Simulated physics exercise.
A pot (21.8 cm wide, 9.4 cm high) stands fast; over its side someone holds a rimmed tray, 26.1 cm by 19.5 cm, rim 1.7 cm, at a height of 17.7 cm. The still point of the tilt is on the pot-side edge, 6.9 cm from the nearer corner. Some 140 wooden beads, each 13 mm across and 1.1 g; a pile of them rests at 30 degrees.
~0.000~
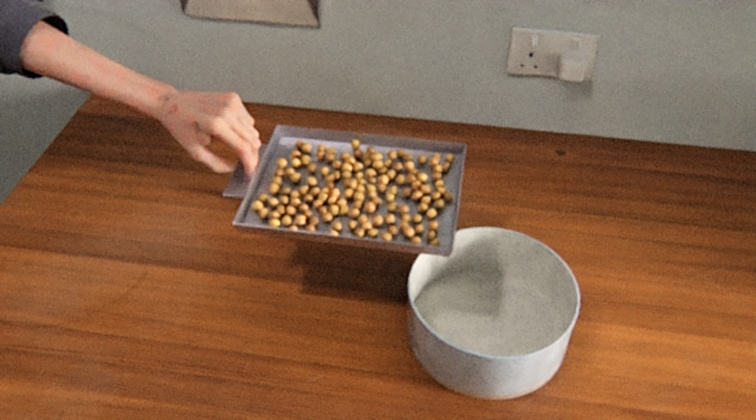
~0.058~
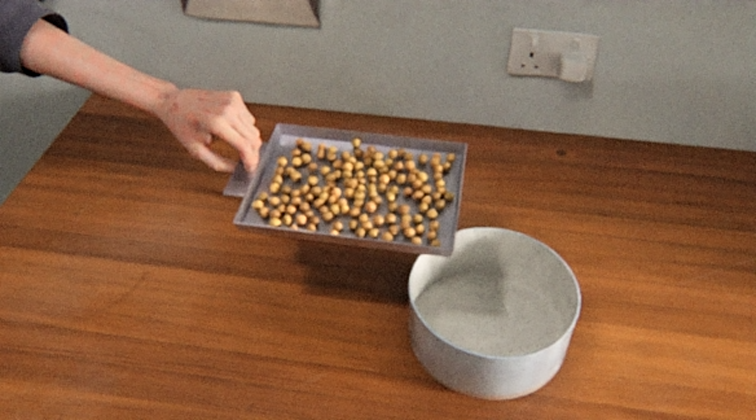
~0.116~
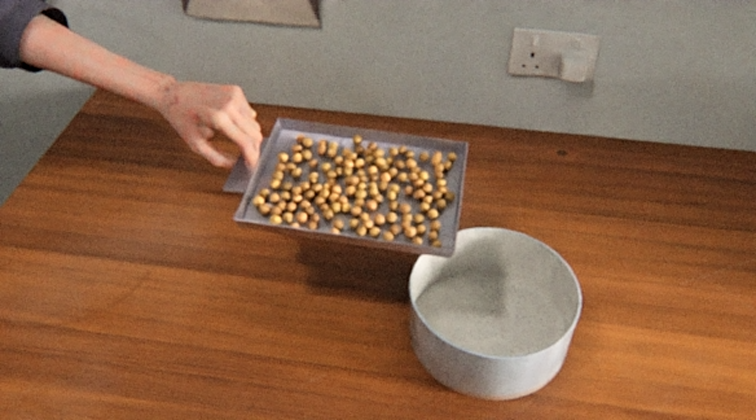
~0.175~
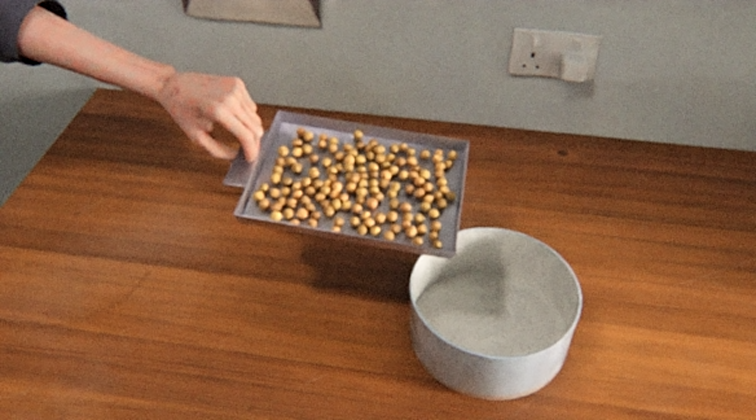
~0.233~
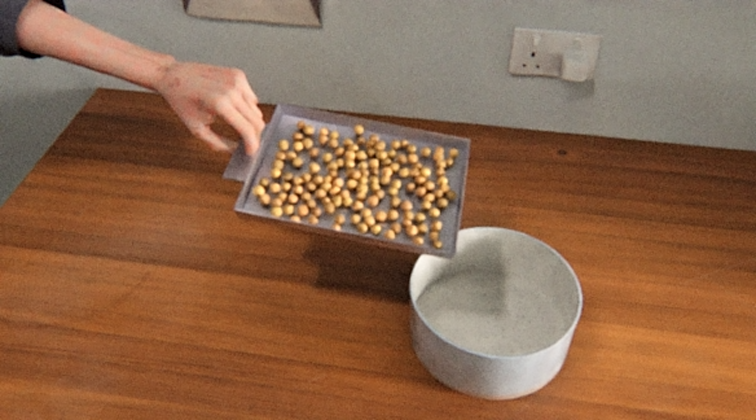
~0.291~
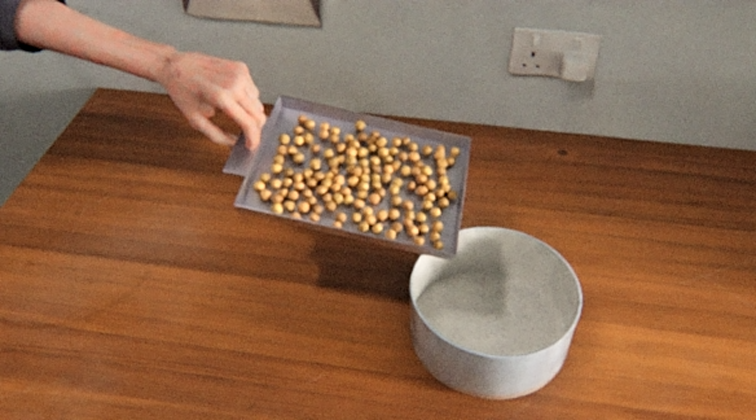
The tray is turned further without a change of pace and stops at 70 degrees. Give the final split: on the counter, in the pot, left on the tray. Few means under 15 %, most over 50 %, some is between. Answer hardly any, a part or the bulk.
Counter hardly any, pot hardly any, tray the bulk.
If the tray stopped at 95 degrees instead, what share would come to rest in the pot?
In that case some 100 per cent.
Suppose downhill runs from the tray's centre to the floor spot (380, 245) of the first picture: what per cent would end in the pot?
About 0 per cent.
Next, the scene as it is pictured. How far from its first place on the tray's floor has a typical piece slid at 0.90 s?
Some 5 cm.
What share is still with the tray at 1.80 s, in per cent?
Some 100 per cent of the load.
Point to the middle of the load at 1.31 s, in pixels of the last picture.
Around (421, 189).
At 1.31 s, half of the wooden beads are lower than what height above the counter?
About 24 cm.
Then, at 0.90 s, tilt 38 degrees; the tray holds 100 %, the pot 0 %.
Then, at 1.31 s, tilt 57 degrees; the tray holds 100 %, the pot 0 %.
After 1.80 s, tilt 70 degrees; the tray holds 100 %, the pot 0 %.
In the end, at 2.1 s, counter 0 %, pot 0 %, tray 100 %.
